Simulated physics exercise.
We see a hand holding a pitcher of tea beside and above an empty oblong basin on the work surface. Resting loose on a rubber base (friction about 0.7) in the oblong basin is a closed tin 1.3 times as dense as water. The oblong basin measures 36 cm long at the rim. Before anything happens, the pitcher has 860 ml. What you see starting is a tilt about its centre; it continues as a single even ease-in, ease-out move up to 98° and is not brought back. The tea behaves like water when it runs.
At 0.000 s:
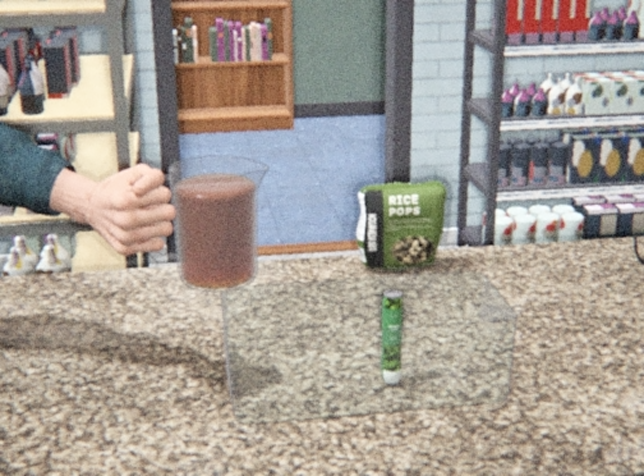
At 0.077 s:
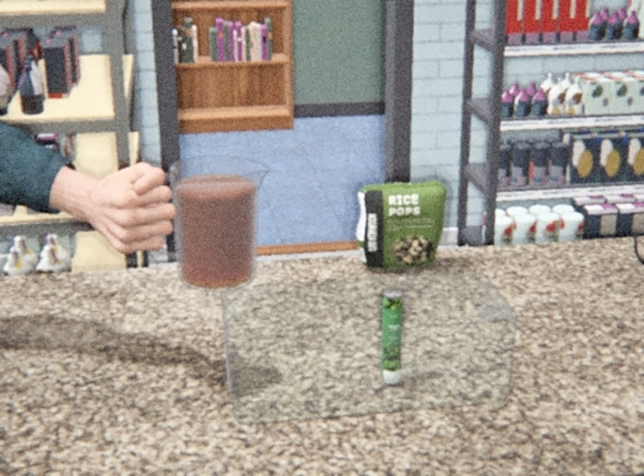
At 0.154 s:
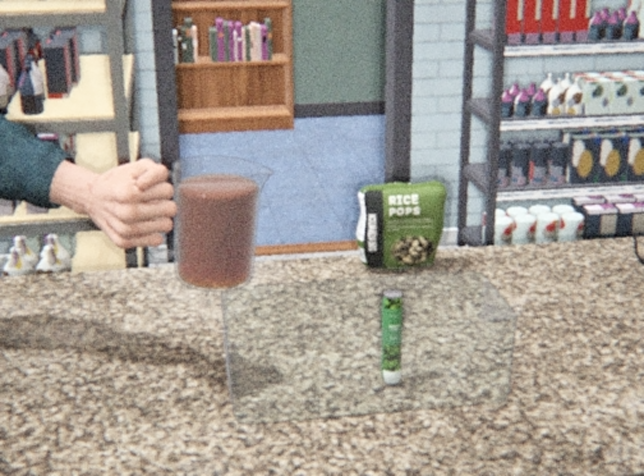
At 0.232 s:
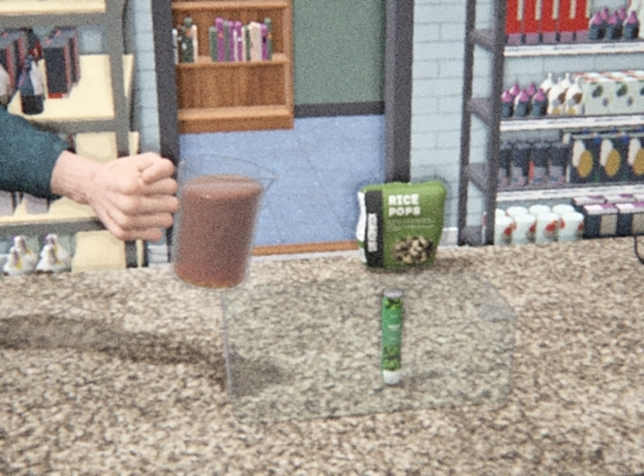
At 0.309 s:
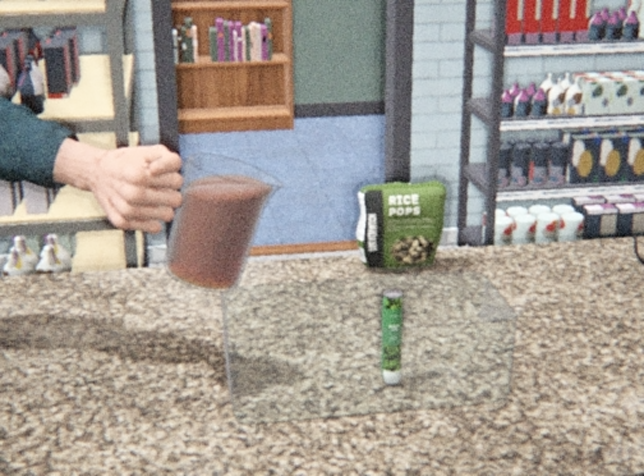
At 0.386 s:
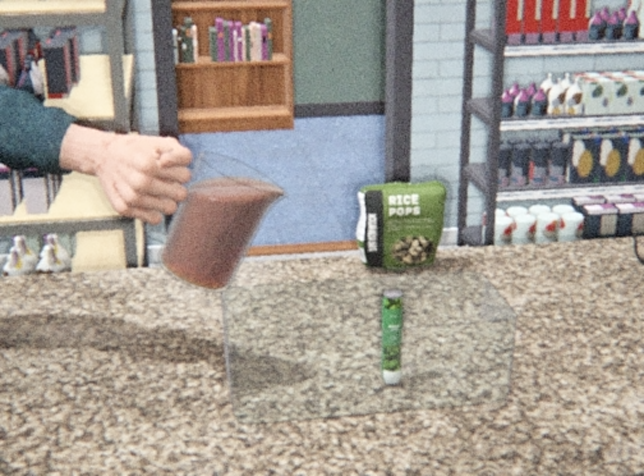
A hand in a dark teal sleeve, at the left, holds a clear pitcher of reddish-brown tea upright at first, then tilts it slowly and increasingly to the right, its liquid surface staying roughly level. Below and beside it, an empty clear oblong basin sits on a speckled counter, near a green Rice Pops package and a slim green tube. The steady, slightly raised front view shows shop shelves and a blue-floored doorway behind.
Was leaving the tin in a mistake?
No, it keeps its footing.
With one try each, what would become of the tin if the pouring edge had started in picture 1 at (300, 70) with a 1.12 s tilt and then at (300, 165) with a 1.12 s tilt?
First it tips over; then it tips over.
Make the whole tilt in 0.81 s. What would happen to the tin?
Then the tin does not tip.
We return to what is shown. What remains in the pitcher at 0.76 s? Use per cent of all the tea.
Near 76 in a hundred.
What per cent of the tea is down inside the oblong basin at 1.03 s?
I reckon close to 52 per cent.
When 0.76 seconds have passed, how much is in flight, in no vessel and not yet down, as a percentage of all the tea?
Estimate: About 14 % of all of it.
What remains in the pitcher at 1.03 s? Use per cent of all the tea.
About 34 per cent.
By 0.76 s the tilt is 75° and 76 per cent is still to pour; the tin stands where it began.
By 1.03 s the tilt is 96° and 33 per cent is still to pour; the tin stands where it began.
By 1.31 s the tilt is 98° and 8 per cent is still to pour; the tin stands where it began.
By 1.62 s the tilt is 98° and 1 per cent is still to pour; the tin stands where it began.
At rest the tin stands where it began.
